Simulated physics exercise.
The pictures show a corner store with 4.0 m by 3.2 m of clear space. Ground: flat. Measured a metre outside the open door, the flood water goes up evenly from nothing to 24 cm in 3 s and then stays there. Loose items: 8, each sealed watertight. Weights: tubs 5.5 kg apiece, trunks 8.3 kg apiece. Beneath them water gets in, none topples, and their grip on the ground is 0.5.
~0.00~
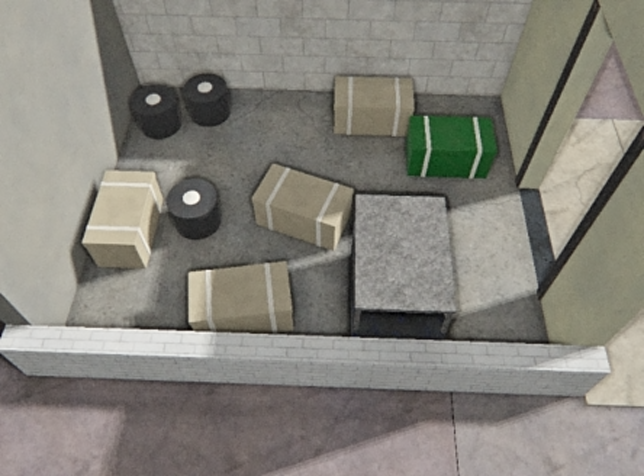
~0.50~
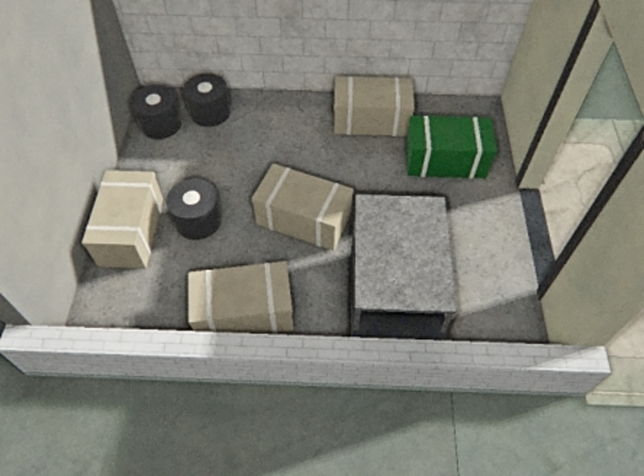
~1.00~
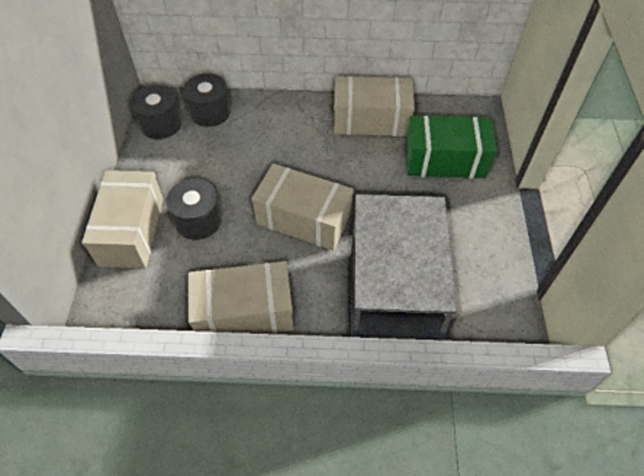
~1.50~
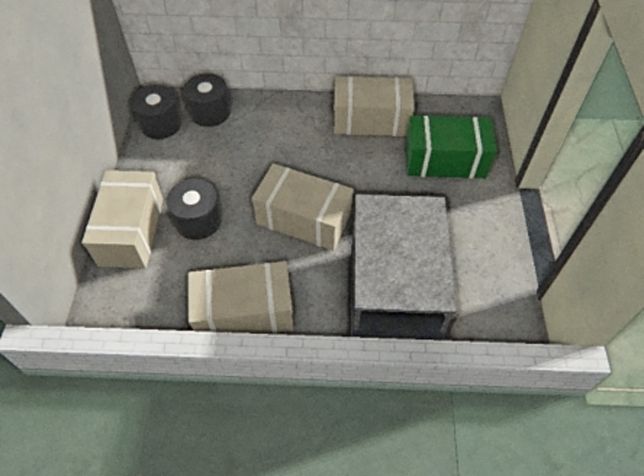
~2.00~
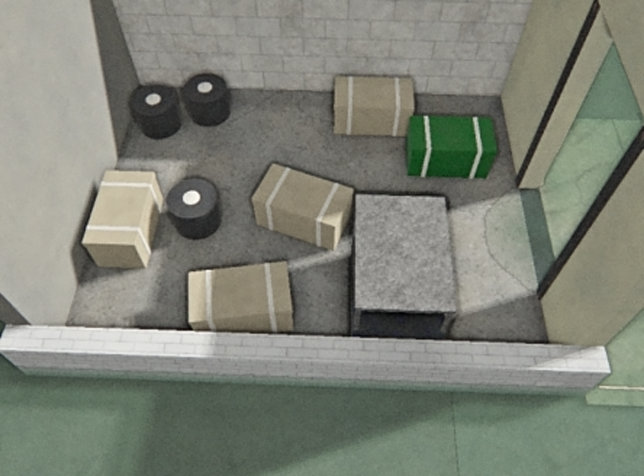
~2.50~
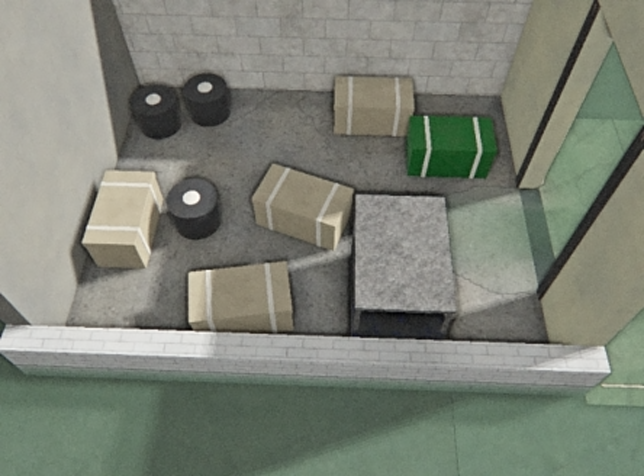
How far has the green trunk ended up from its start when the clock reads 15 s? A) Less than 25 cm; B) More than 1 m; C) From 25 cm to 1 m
(C) From 25 cm to 1 m.
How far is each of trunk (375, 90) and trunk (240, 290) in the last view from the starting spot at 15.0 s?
Shifts: 80 cm / 100 cm.
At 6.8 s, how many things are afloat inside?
Total: 7.
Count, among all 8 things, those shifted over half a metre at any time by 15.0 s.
The total is 8.
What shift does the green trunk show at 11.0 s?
About 10 cm out of place.
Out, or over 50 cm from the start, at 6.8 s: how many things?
Tally: 2.
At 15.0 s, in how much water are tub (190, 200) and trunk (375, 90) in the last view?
Around 14 cm and 12 cm.
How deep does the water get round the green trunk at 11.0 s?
7 cm or so.
After 3.5 s the green trunk is near (452, 125), 0.1 m from its start, aground; 0 afloat.
After 6.8 s the green trunk is near (449, 95), 0.5 m from its start, aground; 7 afloat.
After 11.0 s the green trunk is near (461, 127), 0.1 m from its start, afloat; 8 afloat.
After 15.0 s the green trunk is near (469, 88), 0.5 m from its start, afloat; 8 afloat.
